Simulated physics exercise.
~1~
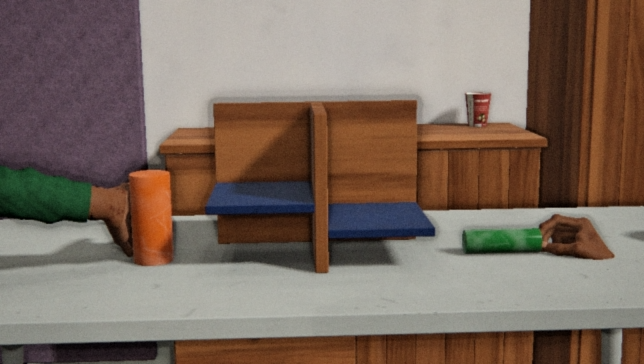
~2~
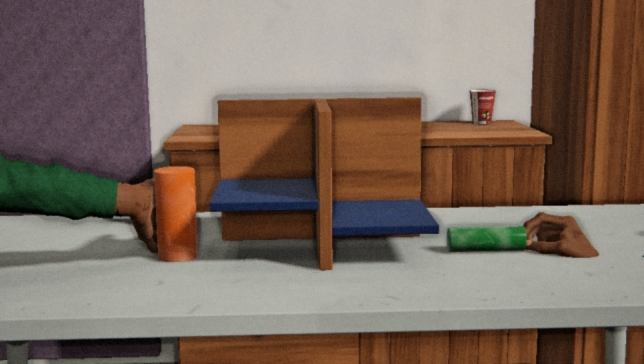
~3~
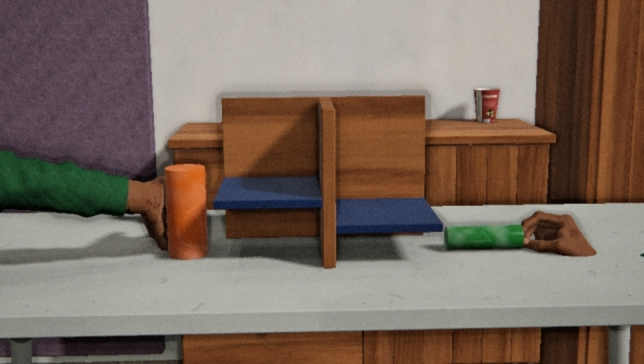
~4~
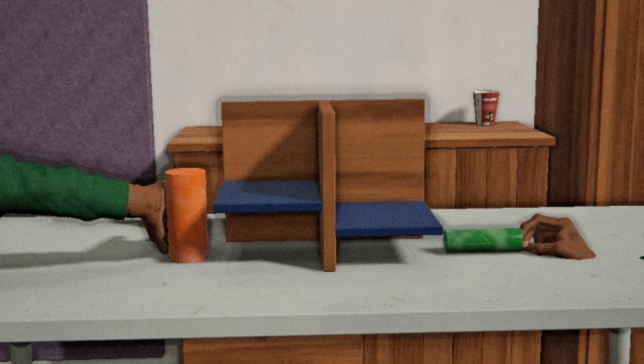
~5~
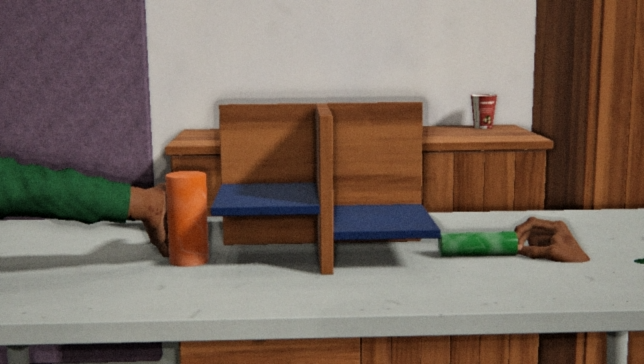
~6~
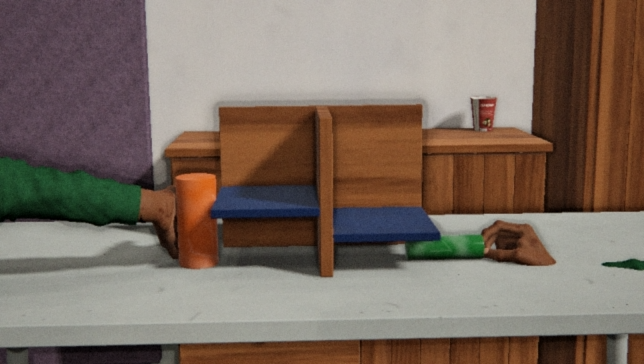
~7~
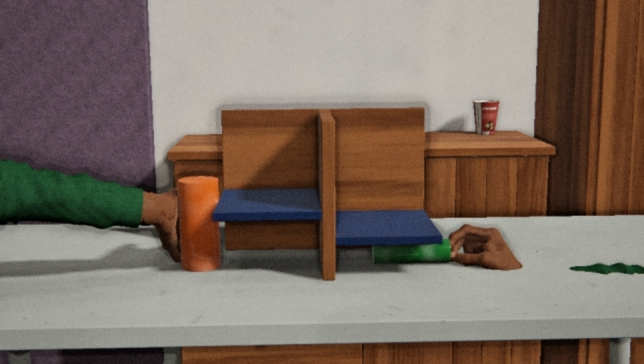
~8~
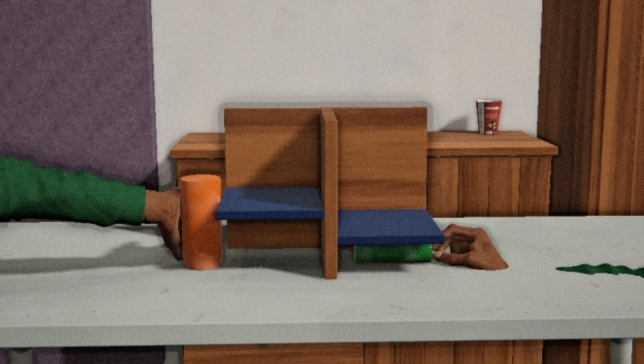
Green candle lying flat being pushed left under a low blue shelf, while an upright orange candle stops against the opposite shelf's edge.
